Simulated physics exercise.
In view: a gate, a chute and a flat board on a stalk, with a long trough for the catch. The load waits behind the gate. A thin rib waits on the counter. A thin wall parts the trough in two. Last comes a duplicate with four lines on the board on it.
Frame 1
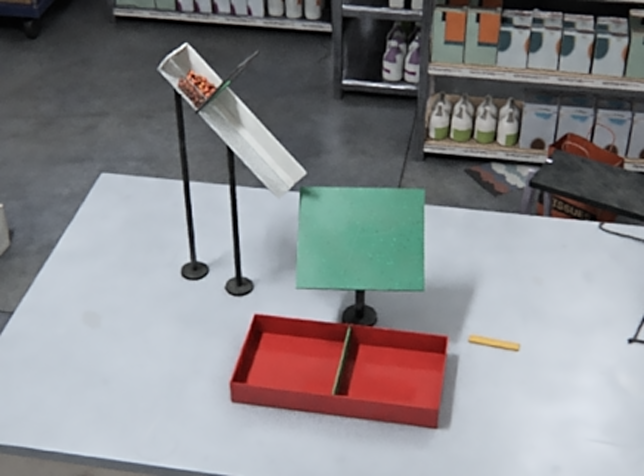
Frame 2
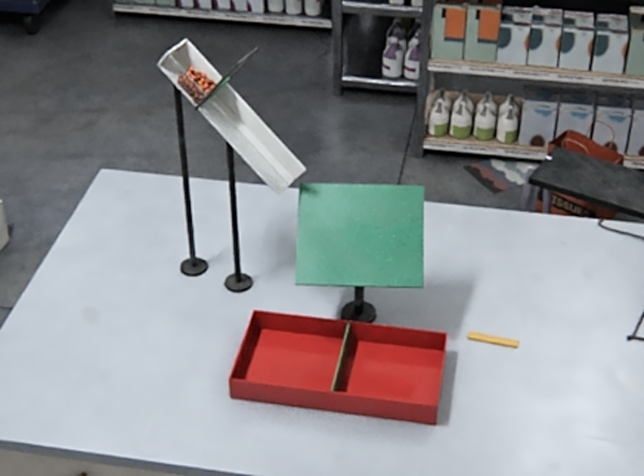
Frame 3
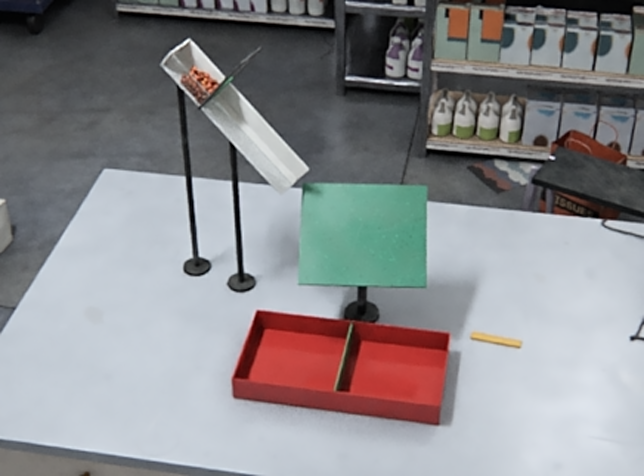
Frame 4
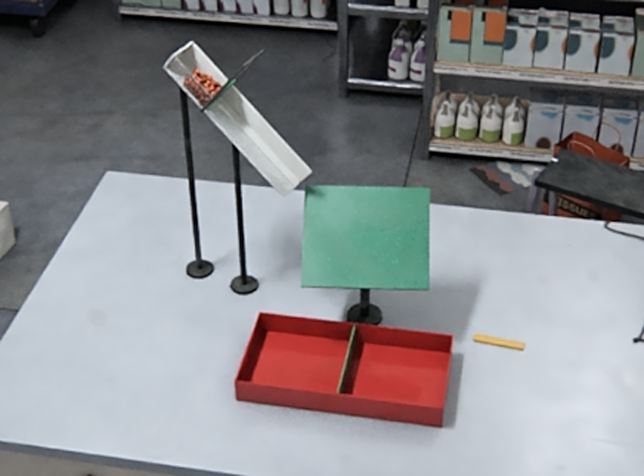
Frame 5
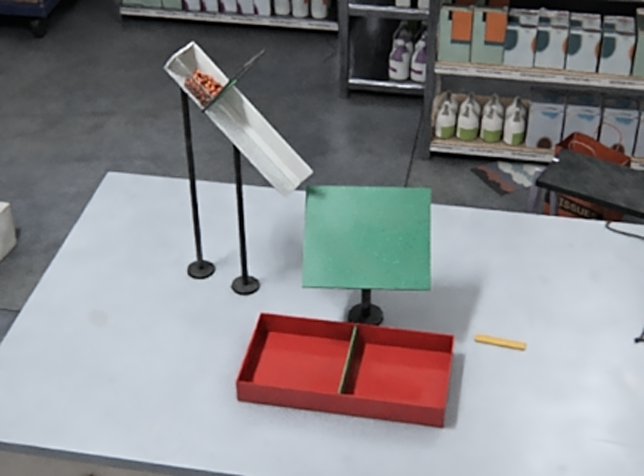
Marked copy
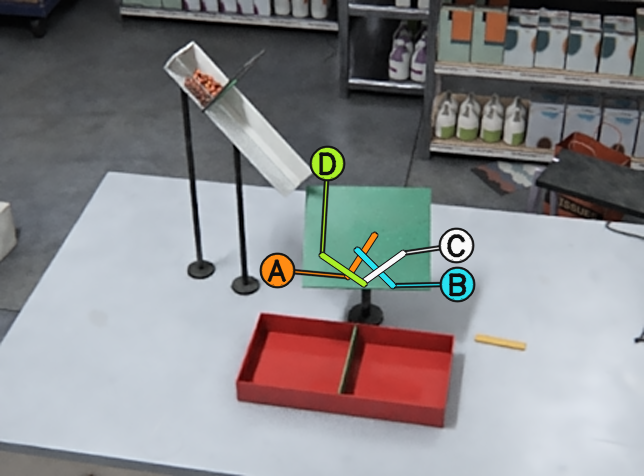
A white chute on two black stands holds small orange-brown pellets behind a gate near its raised left end, seen from above on a pale table in a shop-like room with stocked shelves behind. It slopes down rightward toward a tilted green board on a black stalk, with a divided red trough in front and a thin yellow strip to the right. Nothing on the table moves; only the view shifts very slightly.
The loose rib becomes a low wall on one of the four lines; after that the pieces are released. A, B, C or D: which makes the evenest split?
C.
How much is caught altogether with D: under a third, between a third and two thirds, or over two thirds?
It is over two thirds.
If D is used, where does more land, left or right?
More lands on the right.
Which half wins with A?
More lands on the left.
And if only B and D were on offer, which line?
B it is.
On the marked copy, line A from (374, 235) to (347, 276); line B from (357, 250) to (393, 285); line C from (403, 253) to (362, 282); line D from (322, 255) to (364, 284).
For line A, of what is caught, most in the left half, a small part in the right.
For line B, of what is caught, a small part in the left half, most in the right.
For line C, of what is caught, about half in the left half, about half in the right.
For line D, of what is caught, a stray few in the left half, nearly all in the right.
